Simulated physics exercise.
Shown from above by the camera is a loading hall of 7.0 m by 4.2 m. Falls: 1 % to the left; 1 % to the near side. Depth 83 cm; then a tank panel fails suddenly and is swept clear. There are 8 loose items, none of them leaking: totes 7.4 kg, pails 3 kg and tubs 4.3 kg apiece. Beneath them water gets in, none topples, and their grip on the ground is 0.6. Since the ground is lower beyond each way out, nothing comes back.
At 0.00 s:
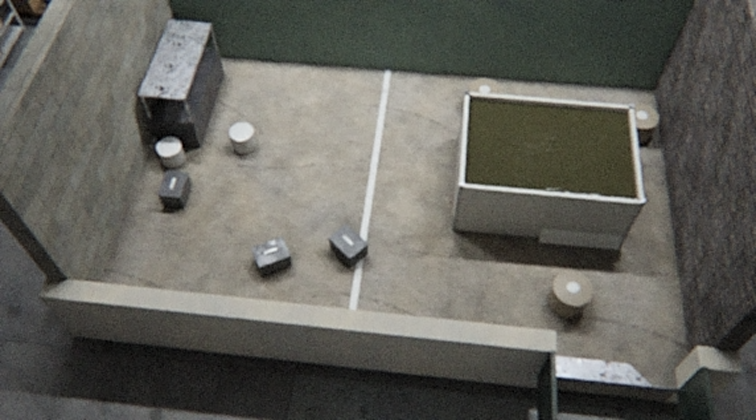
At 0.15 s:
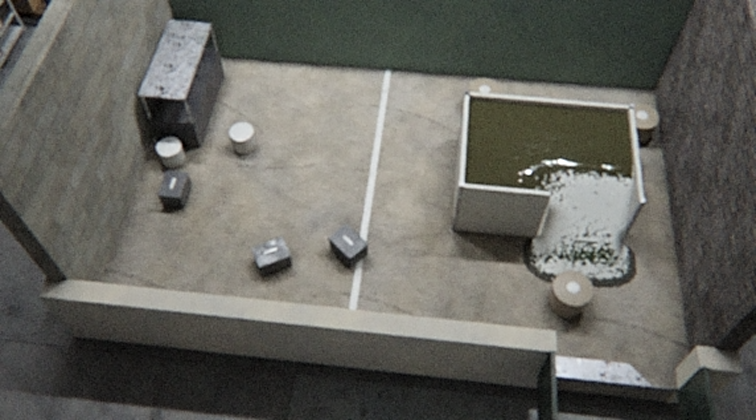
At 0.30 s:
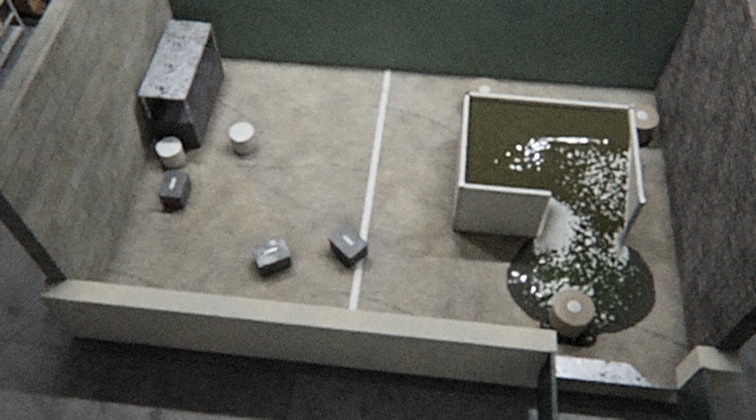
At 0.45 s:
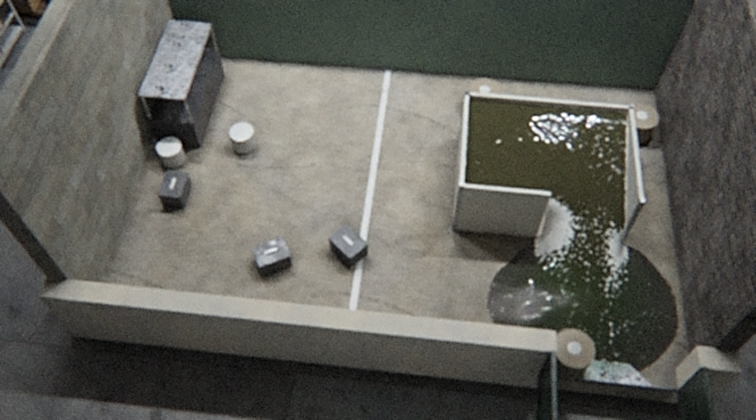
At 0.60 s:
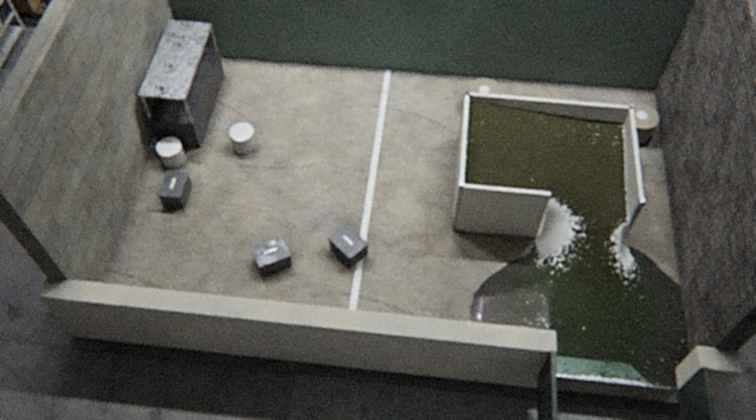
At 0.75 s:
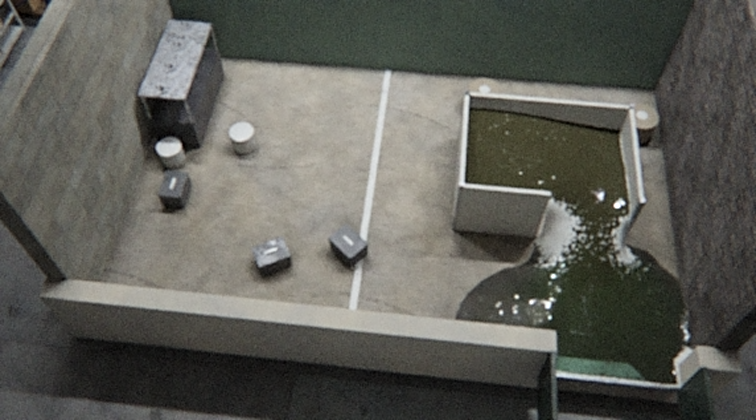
Murky green water pouring from an opening in a white-walled tank, spreading across the floor and carrying a round tub toward the low front wall.
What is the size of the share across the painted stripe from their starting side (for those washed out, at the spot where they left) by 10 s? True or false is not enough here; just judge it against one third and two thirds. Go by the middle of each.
It lies below the lower mark.
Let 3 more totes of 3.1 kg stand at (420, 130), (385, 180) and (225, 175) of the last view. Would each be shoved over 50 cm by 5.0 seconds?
In that order: Stays inside the line, then stays inside the line, then stays inside the line.
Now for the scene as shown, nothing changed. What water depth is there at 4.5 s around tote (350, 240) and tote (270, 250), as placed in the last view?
First roughly 2 cm, second roughly 3 cm.
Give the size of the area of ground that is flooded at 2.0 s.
Near 10.5 m2 in all.
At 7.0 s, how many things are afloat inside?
Tally: 1 of them.
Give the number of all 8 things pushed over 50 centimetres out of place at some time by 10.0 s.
Result: 3.
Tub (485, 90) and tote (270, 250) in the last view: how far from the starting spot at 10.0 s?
The first is off by 0 cm, the second by 40 cm.
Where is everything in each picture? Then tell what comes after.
The first frame shows a tote at (348, 241), on the bottom; a pail at (169, 146) rests on the ground; 2.9 m2 under water; 0 of 8 have shifted.
The second frame shows a tote at (348, 241), on the bottom; a pail at (169, 146) rests on the ground; water covers 3.6 m2; 0 of 8 have shifted.
The third frame shows a tote at (348, 241), on the bottom; a pail at (169, 146) rests on the ground; 4.4 m2 under water; 1 of 8 have shifted.
The fourth frame shows a tote at (348, 241), on the bottom; a pail at (169, 146) rests on the ground; water covers 5.8 m2; 1 of 8 have shifted.
The fifth frame shows a tote at (348, 241) rests on the ground; a pail at (169, 146), on the bottom; water covers 6.4 m2; 1 of 8 have shifted.
The sixth frame shows a tote at (348, 241), on the bottom; a pail at (169, 146), on the bottom; 6.5 m2 under water; 1 of 8 have shifted.
After 2.0 s 0 of 8 are over the mark; 0 afloat.
After 4.5 s 0 of 8 are over the mark; 0 afloat.
After 7.0 s 0 of 8 are over the mark; 1 afloat.
After 10.0 s 0 of 8 are over the mark; 0 afloat.
